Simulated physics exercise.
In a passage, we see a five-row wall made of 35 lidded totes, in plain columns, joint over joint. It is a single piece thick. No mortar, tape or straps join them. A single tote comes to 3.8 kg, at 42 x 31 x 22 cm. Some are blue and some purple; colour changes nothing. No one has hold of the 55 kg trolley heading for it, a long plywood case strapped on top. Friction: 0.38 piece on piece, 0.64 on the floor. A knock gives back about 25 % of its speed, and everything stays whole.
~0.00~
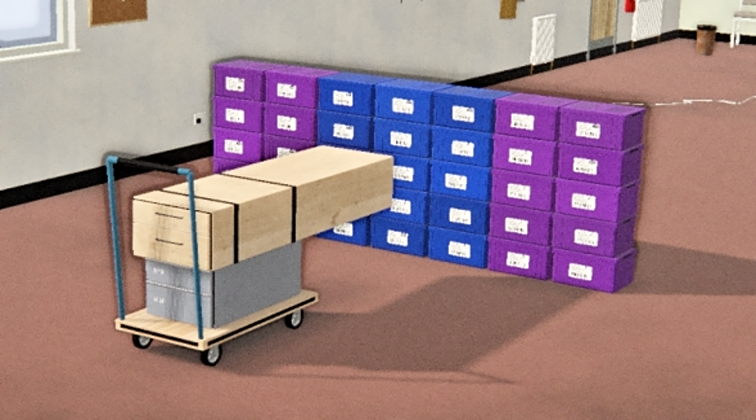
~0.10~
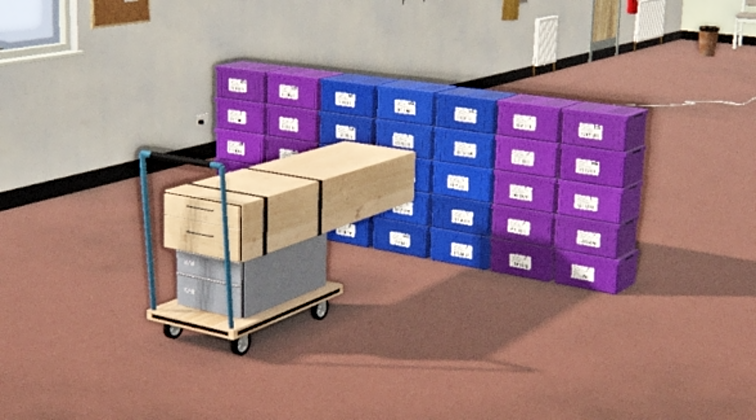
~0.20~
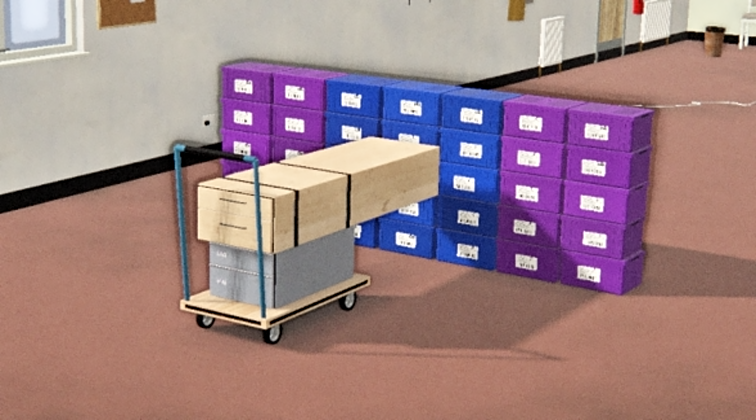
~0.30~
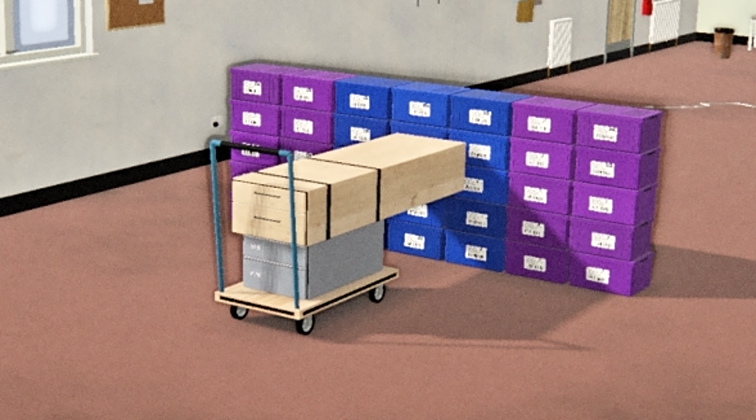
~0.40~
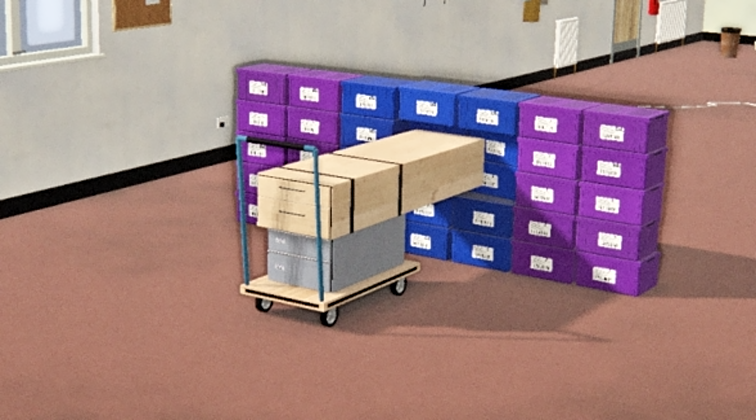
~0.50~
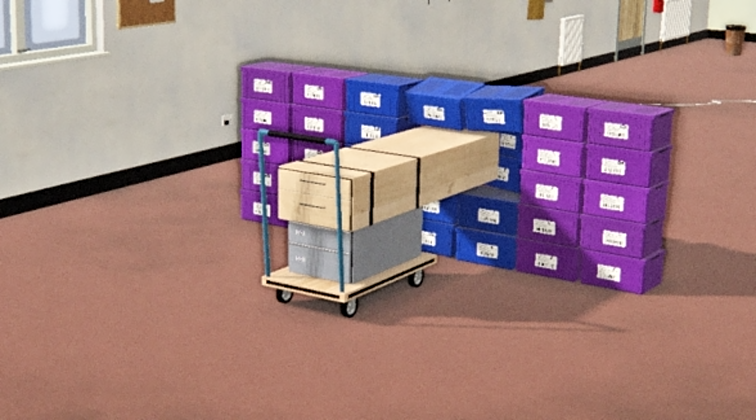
A flat trolley carrying a long pale wooden box on grey boxes rolls rightward, with nobody holding it, across a reddish floor in a pale-walled room seen from slightly above. Behind it stands a five-row wall of lidded boxes, blue in the middle and purple at both ends. As the camera pans slightly left, the long box pushes into the blue section, shoving several boxes backward and tilting upper ones slightly.
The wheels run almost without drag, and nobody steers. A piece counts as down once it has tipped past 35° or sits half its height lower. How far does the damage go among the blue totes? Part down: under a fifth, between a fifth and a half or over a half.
Ending down: From a fifth to a half.
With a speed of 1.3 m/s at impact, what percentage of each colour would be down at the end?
Then purple 0, blue 40 per cent.
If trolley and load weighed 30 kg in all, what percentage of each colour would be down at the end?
In that case purple 0, blue 40 per cent.
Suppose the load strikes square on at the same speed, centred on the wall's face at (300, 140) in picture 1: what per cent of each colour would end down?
Then purple 10, blue 20 per cent.
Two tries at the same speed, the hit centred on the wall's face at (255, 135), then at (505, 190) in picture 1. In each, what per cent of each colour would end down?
Purple 20 then 20, blue 0 then 30 per cent.
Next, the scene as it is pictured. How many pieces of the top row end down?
1 of them.
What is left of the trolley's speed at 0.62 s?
Roughly 1.4 m/s.
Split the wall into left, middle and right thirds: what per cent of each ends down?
Left 0, middle 30, right 0 per cent.
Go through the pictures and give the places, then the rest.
In the first picture (each place is the centre of the face we see best; the camera pans a little), load (388, 173) 70 cm short of the wall; top blue tote (344, 97); top purple tote (237, 84); all as stacked.
In the second picture, load (410, 168) 48 cm short of the wall; top blue tote (347, 99).
In the third picture, load (435, 163) 25 cm short of the wall; top blue tote (353, 99).
In the fourth picture, load (461, 159) 34 mm short of the wall; top blue tote (361, 101).
In the fifth picture, load (480, 154) 14 cm into the wall's line; top blue tote (367, 101); 4 have shifted.
In the sixth picture, load (495, 148) 29 cm into the wall's line; top blue tote (372, 99); top purple tote (265, 85); steepest lean 12°, the tote at (433, 112); 7 have shifted.
By 0.62 s, load 46 cm past the wall's line, still rolling; 2 of the 15 blue totes down (2 of 35 in all colours); top blue tote unmoved.
By 0.86 s, load 78 cm past the wall's line, still rolling; 5 of the 15 blue totes down (5 of 35 in all colours); top blue tote unmoved.
By 1.22 s, load 1.01 m past the wall's line, still rolling; 5 of the 15 blue totes down (5 of 35 in all colours); top blue tote unmoved.
When it is over (2.8 s), load 1.01 m past the wall's line, stopped; 5 of the 15 blue totes down (5 of 35 in all colours); top blue tote unmoved; top purple tote unmoved. That is 33 per cent. In pixels of the last frame, middles, top blue tote near (384, 96), top purple tote near (279, 83).
